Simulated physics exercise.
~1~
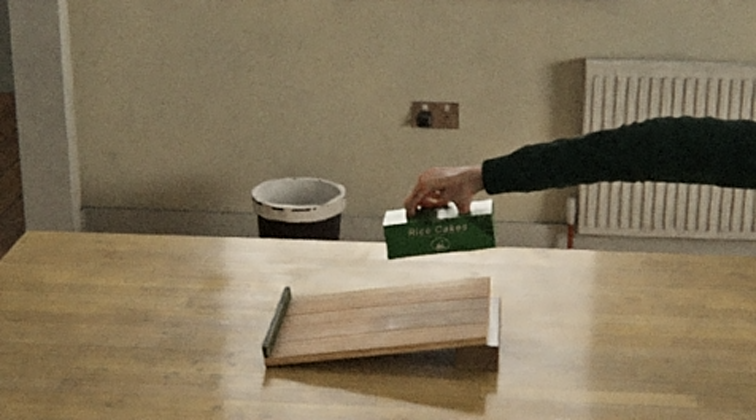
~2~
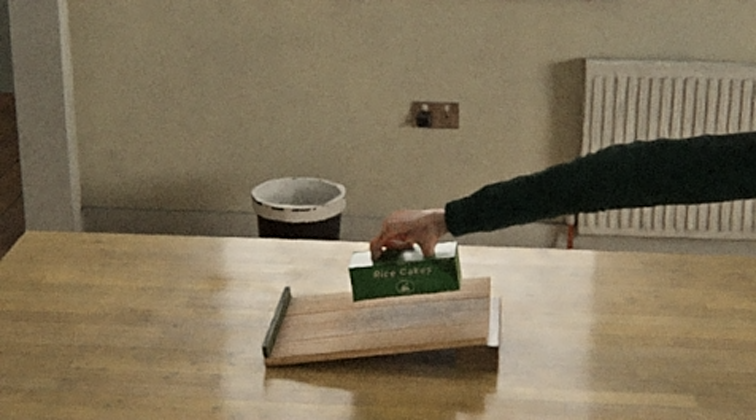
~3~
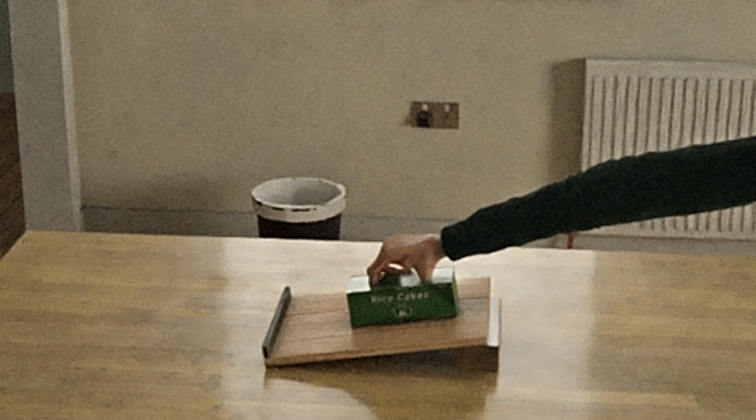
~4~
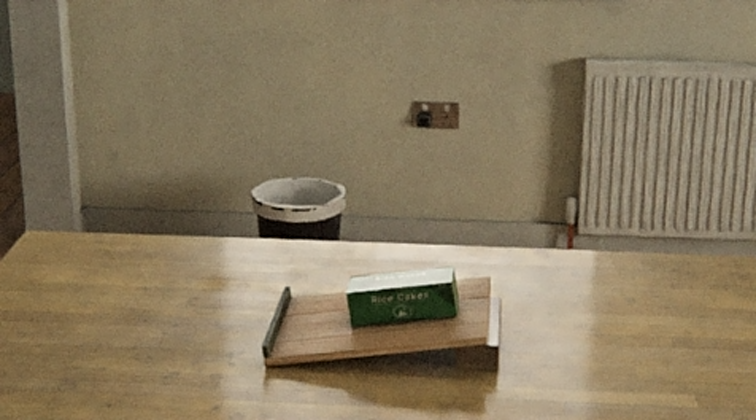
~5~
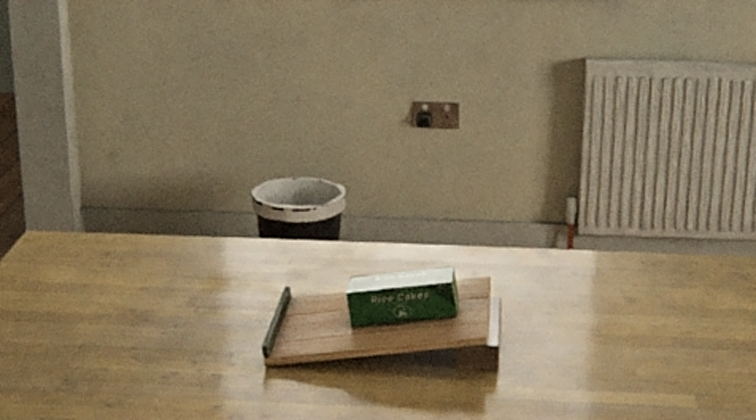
A hand sets a green carton on a sloping wooden board, where it stays put.
